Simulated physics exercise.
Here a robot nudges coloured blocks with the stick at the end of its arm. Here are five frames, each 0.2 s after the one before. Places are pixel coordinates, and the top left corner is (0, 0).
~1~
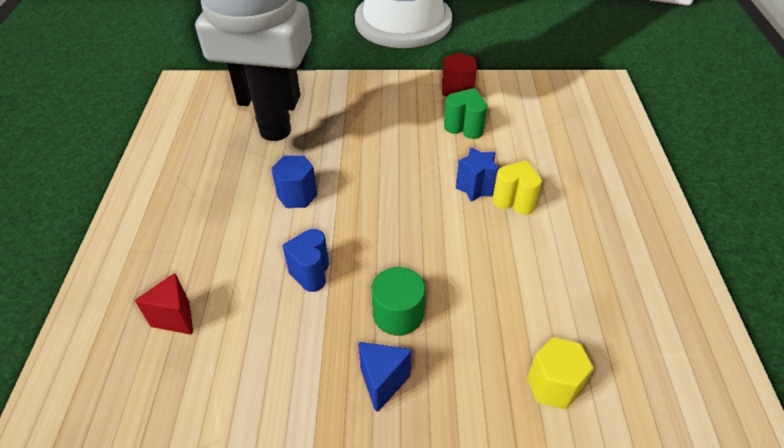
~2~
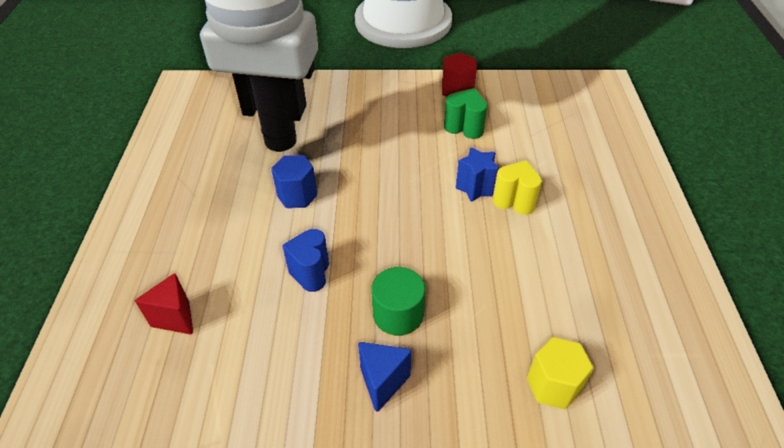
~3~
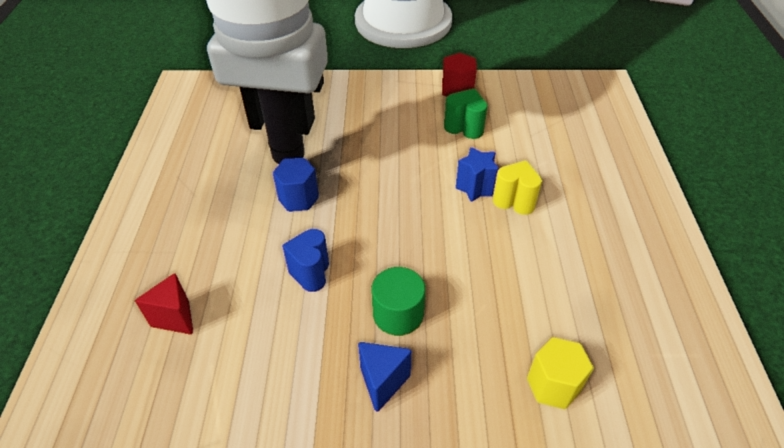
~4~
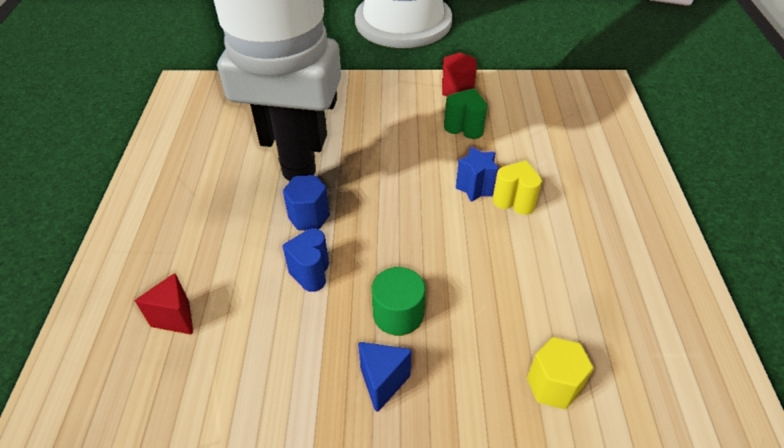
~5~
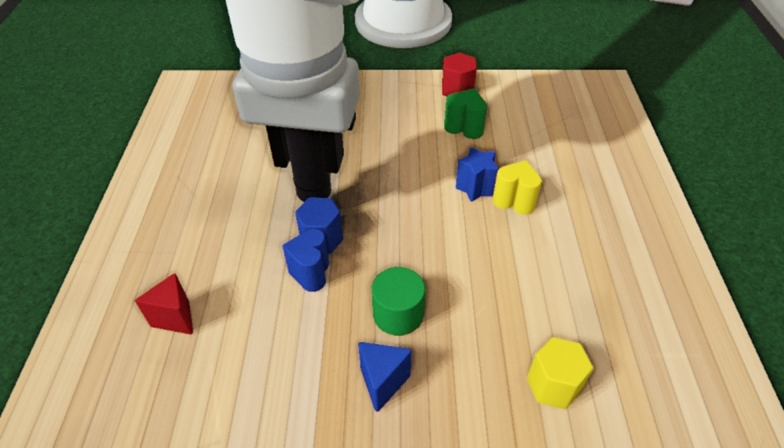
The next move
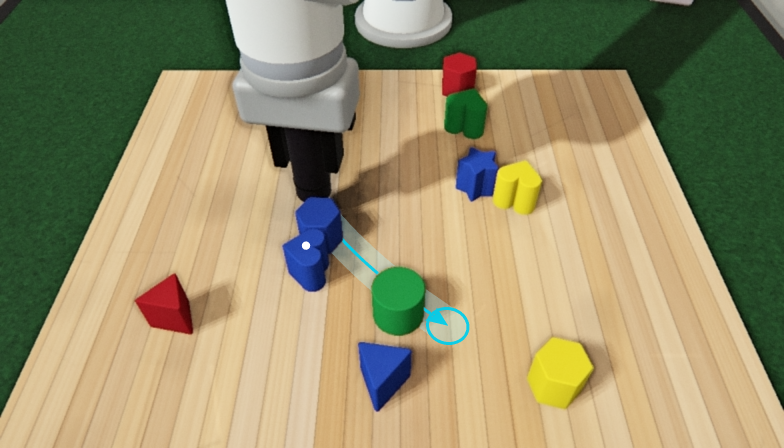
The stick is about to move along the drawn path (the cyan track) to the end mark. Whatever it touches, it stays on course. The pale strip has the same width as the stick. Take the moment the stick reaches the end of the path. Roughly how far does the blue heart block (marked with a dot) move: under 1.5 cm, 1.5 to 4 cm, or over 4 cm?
The move is medium, 1.5 to 4 cm.
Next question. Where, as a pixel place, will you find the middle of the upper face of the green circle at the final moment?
By then it is at (431, 338).
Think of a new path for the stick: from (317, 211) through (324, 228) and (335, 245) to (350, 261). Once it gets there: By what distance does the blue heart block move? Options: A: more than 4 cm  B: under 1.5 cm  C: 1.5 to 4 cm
My pick is C.
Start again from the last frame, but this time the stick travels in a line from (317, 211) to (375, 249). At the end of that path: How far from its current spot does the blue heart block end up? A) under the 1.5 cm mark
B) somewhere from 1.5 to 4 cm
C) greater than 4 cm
I choose B.
Path on the board, from (317, 211) by way of (351, 249) and (394, 287) to (448, 326); the dot is on the blue heart block.
On the path given first. One third of the way, stick at (350, 231); blue heart block at (308, 272), turned 85° clockwise; blue hexagonal block at (349, 254), turned 15° clockwise.
Two thirds of the way, stick at (394, 269); blue heart block at (308, 276), turned 100° clockwise; blue hexagonal block at (356, 282), turned 75° clockwise; green circle at (406, 298).
At the end, stick at (450, 308); blue heart block at (308, 276), turned 100° clockwise; blue hexagonal block at (356, 282), turned 75° clockwise; blue triangle in place; green circle at (431, 338).
